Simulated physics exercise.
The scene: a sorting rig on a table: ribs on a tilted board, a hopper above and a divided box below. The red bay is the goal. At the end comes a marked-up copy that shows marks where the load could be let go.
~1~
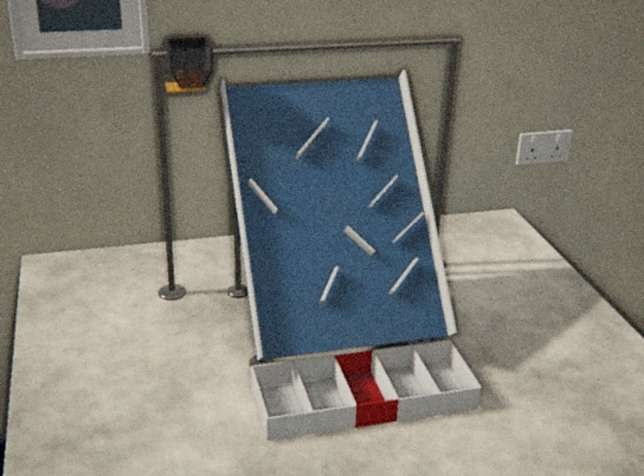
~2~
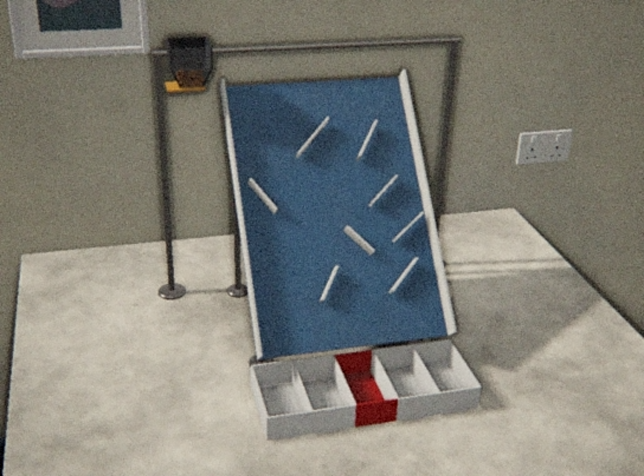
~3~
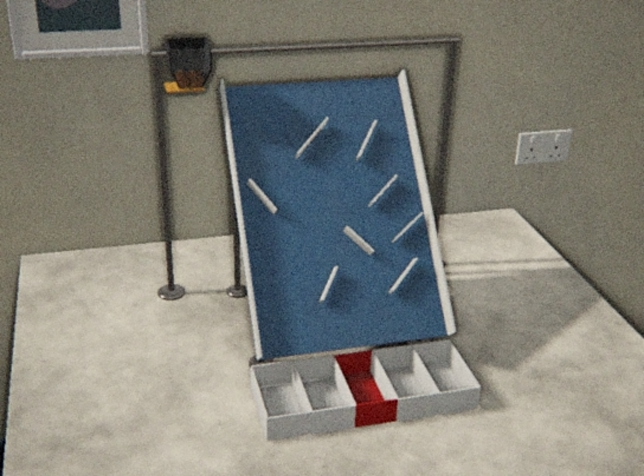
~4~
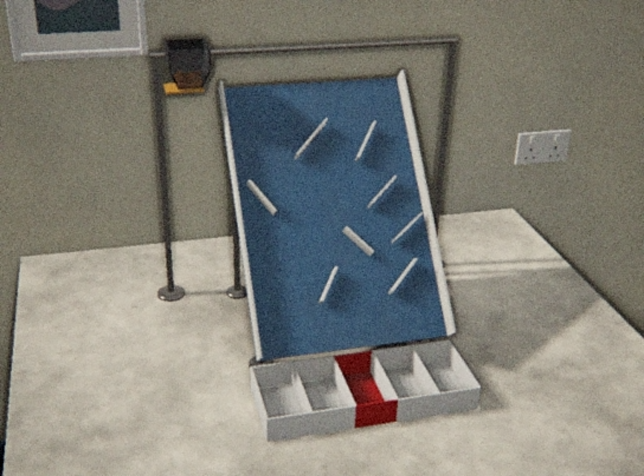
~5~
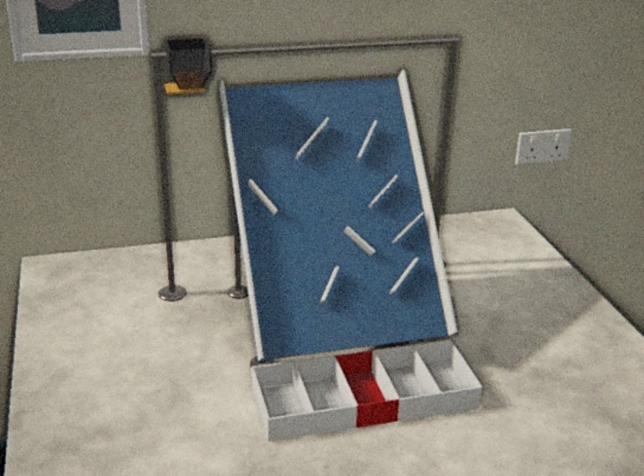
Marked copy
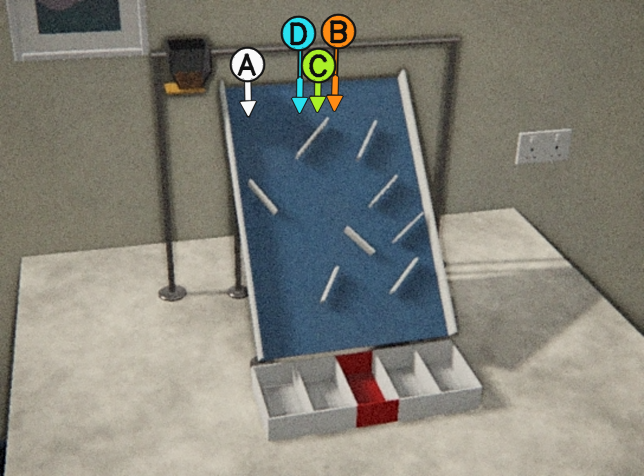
At the start, a dark hopper with its door shut sits at the upper left of a metal frame, beside a tilted blue board with pale ribs and above a divided white box with a red middle bay. Through to the end, nothing visibly moves.
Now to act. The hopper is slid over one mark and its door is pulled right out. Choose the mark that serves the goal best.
Best: B.
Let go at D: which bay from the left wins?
The second.
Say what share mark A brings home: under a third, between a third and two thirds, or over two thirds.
Mark A gives under a third.
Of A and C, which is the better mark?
C it is.
On the marked copy, mark A meets the board at (248, 110); mark B meets the board at (334, 105); mark C meets the board at (317, 106); mark D meets the board at (299, 107).
If A is chosen, a stray few in the red bay, nearly all in other bays, a small part outside the box.
If B is chosen, about a third in the red bay, about half in other bays, a small part outside the box.
If C is chosen, a small part in the red bay, most in other bays.
If D is chosen, a small part in the red bay, most in other bays, a small part outside the box.
